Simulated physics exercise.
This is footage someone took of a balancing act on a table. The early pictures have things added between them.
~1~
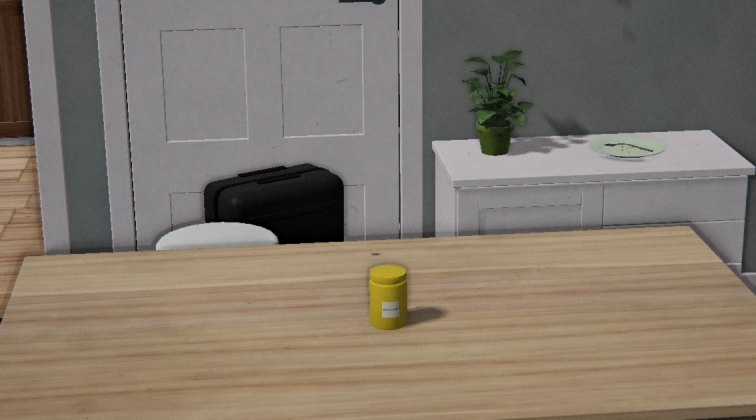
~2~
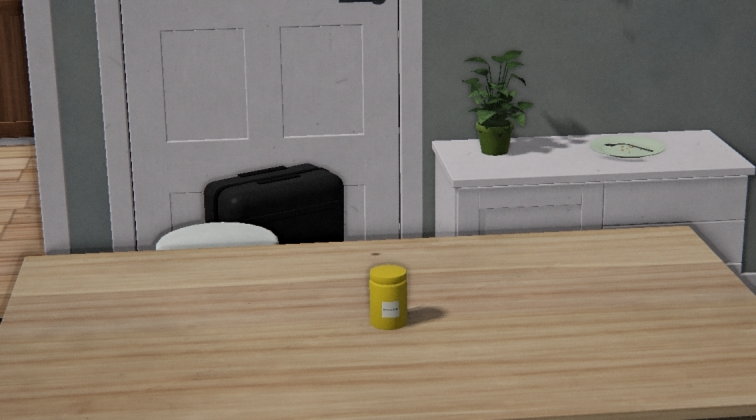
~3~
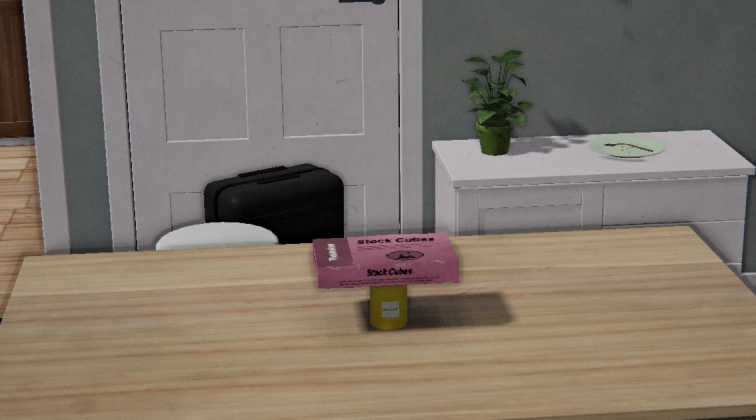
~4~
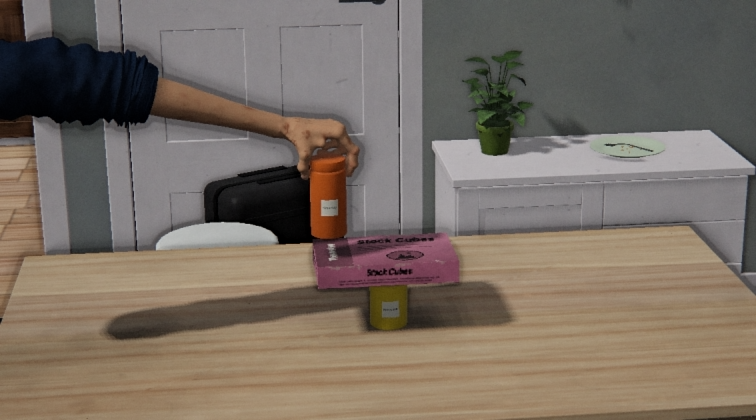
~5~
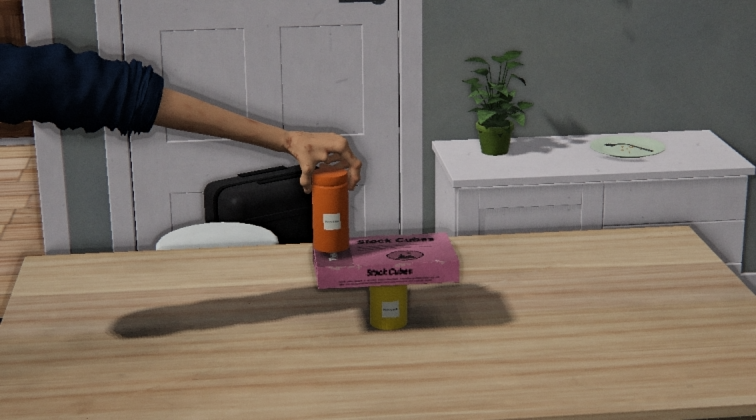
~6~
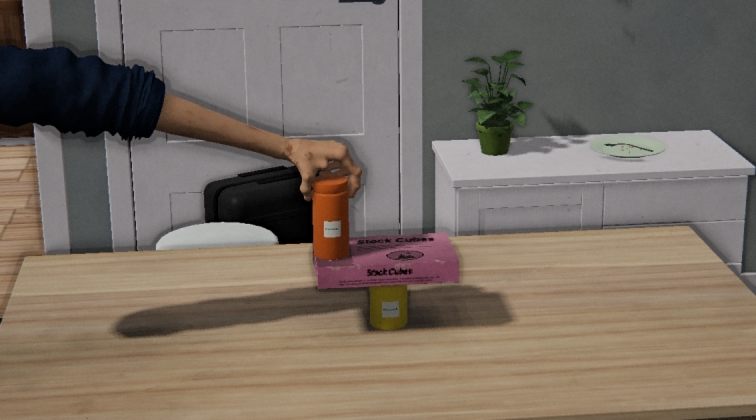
Pink stock cubes box appearing on top of a yellow jar, then a hand lowering an orange jar onto its left end.
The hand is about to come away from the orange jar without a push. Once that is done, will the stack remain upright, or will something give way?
The stack gives way.
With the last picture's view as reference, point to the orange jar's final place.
End spot: Near (226, 318).
Then, 0.50 s later than the last frame, orange jar now fallen; pink packet tilted by 42°.
Then, 0.60 s later than the last frame, pink packet tilted by 61°.
Then, 0.90 s later than the last frame, pink packet tilted by 38°.
When it is over, fallen, pink packet and orange jar; yellow jar as before. End places, in pixels of the last picture, orange jar near (226, 317). The stack loses its balance.
